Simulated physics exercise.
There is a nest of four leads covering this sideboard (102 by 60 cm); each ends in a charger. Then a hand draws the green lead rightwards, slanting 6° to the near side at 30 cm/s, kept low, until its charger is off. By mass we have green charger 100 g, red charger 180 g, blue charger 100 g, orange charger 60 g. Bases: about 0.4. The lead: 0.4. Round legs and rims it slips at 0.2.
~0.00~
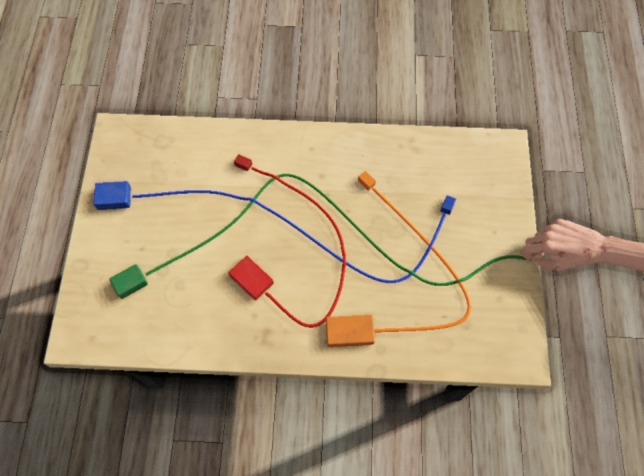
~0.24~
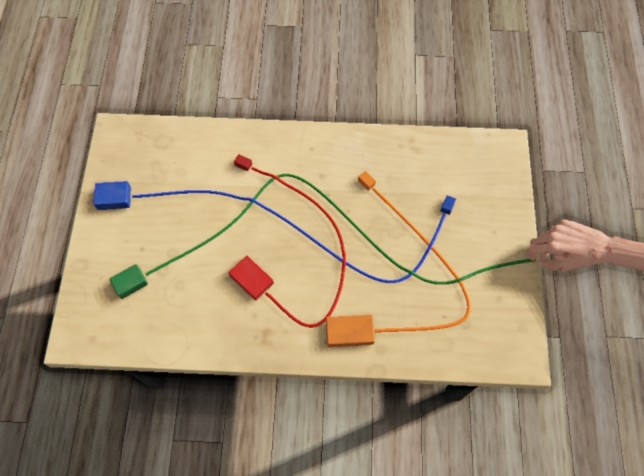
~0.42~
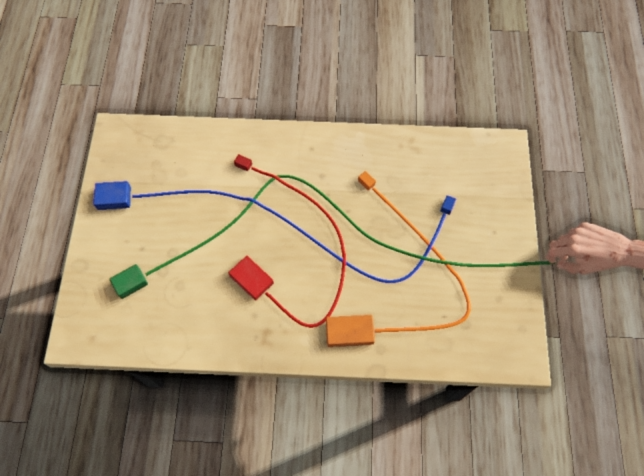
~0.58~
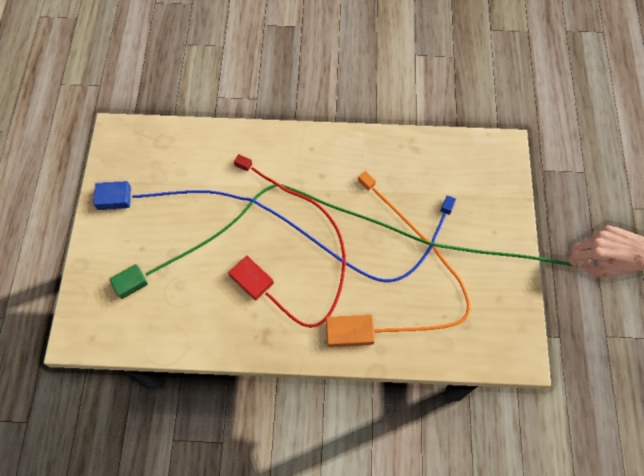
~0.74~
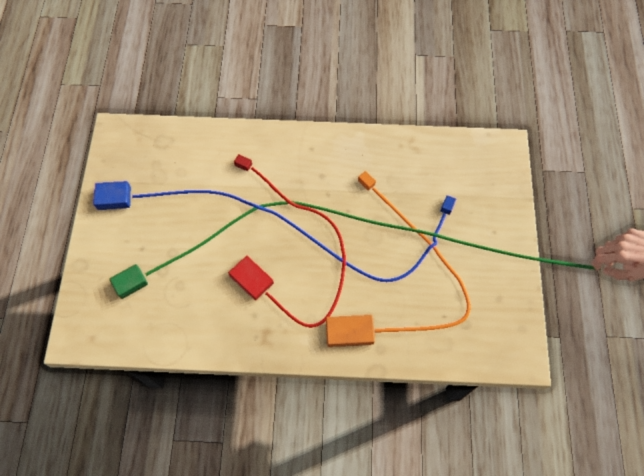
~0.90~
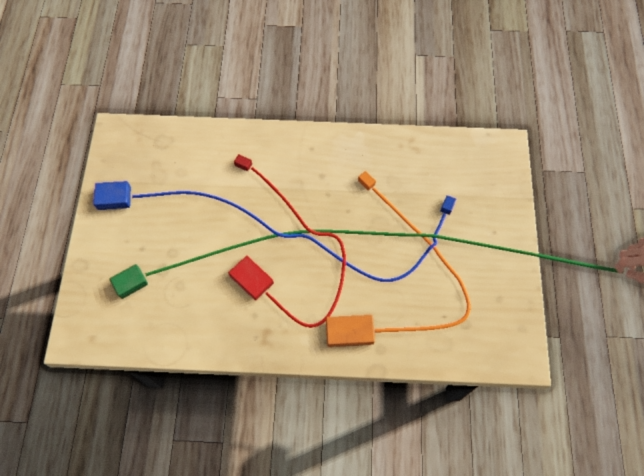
A pale wooden tabletop stands on a grey-brown plank floor, seen from above at a steady angle. Red, blue and orange leads curve across it between small and larger blocks of matching colours, while a green lead winds from a green block at left to a hand at the right edge. The hand pulls rightward off the table, drawing the green lead straighter and dragging parts of the red and blue leads along.
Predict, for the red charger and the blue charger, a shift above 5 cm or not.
Prediction: Red charger - shifts too far; blue charger - shifts too far.
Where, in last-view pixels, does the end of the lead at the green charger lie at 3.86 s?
Roughly at pixel (551, 279).
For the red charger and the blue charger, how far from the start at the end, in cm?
About: Red charger 20 cm, blue charger 50 cm.
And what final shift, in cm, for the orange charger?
About: Orange charger 0 cm.
By 1.9 s, the green lead's tail end at (277, 244); red charger 1 cm off its start, green charger 29 cm off its start.
By 2.9 s, the green lead's tail end at (413, 256); blue charger 3 cm off its start, red charger 3 cm off its start, green charger 57 cm off its start.
By 3.9 s, the green lead's tail end at (551, 279); blue charger 27 cm off its start at (231, 213), red charger 6 cm off its start at (279, 273), green charger 85 cm off its start at (537, 275).
By 4.9 s, the green lead has left the top; blue charger 48 cm off its start, red charger 20 cm off its start, green charger over the edge.
By 5.4 s, the green lead has left the top; blue charger 48 cm off its start at (327, 230), red charger 20 cm off its start at (345, 277), green charger over the edge, red plug over the edge.
